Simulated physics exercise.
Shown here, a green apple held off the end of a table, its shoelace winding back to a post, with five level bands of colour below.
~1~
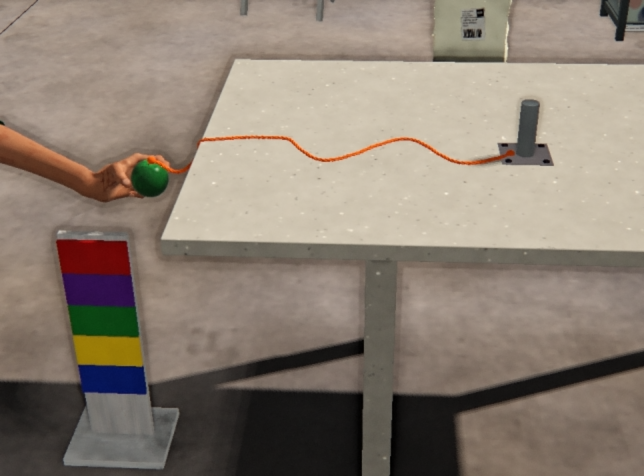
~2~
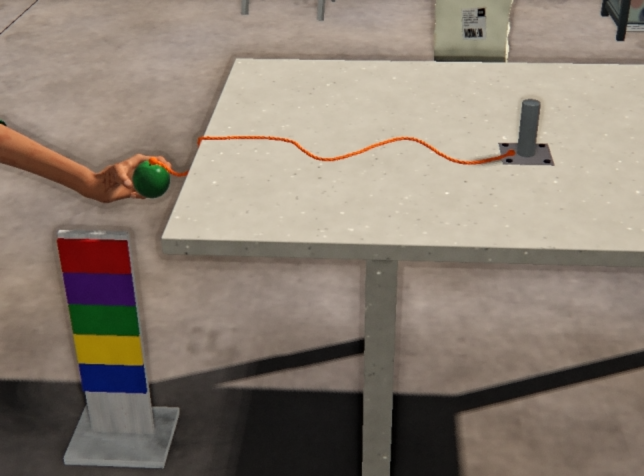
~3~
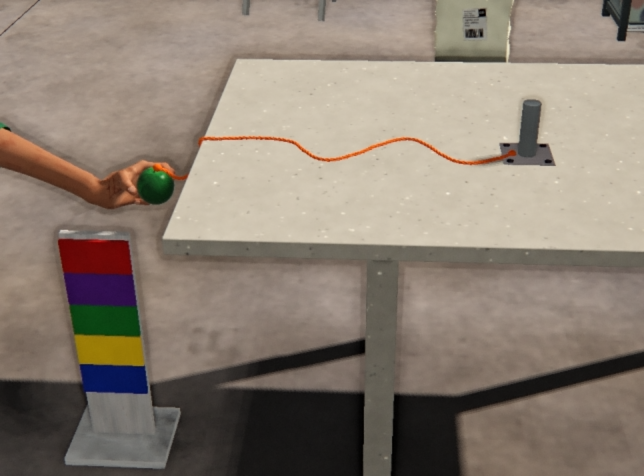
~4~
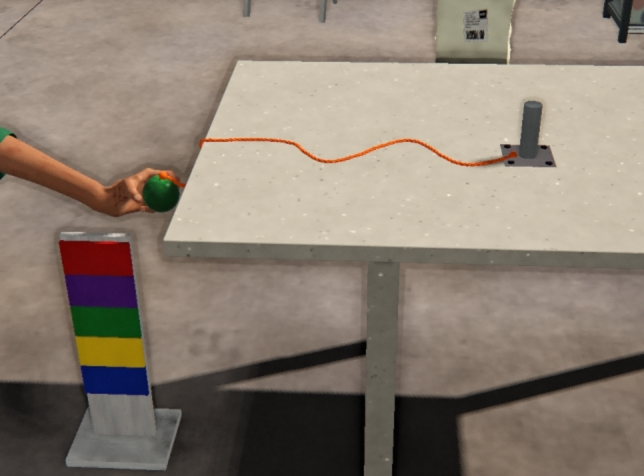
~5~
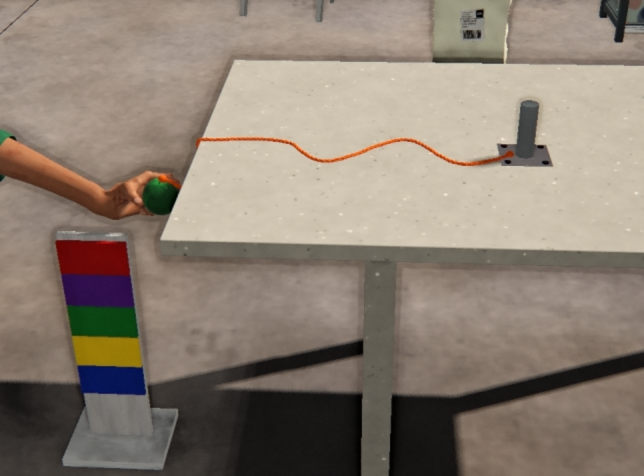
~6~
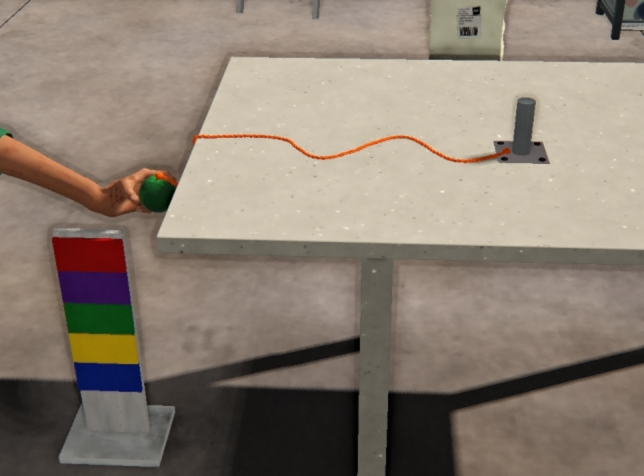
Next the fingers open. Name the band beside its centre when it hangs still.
Its centre hangs level with the purple band.
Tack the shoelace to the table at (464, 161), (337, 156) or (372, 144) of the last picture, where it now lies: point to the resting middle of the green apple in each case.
In that order: (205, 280), (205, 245) and (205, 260).
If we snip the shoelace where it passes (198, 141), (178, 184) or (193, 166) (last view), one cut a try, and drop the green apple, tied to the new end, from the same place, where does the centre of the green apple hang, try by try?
Near (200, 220), (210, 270) and (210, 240).
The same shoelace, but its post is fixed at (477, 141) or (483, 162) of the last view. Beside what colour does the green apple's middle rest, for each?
It would be green; green.
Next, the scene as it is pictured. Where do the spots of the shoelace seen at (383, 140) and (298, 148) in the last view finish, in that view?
They go to (349, 148) and to (239, 147).
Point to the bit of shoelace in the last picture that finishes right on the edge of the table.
The one at (264, 137).
Soon after, apple near (226, 291); level with purple.
After that, apple near (189, 292); level with purple.
In the end, apple near (202, 293); level with purple. Its middle rests at the purple band.
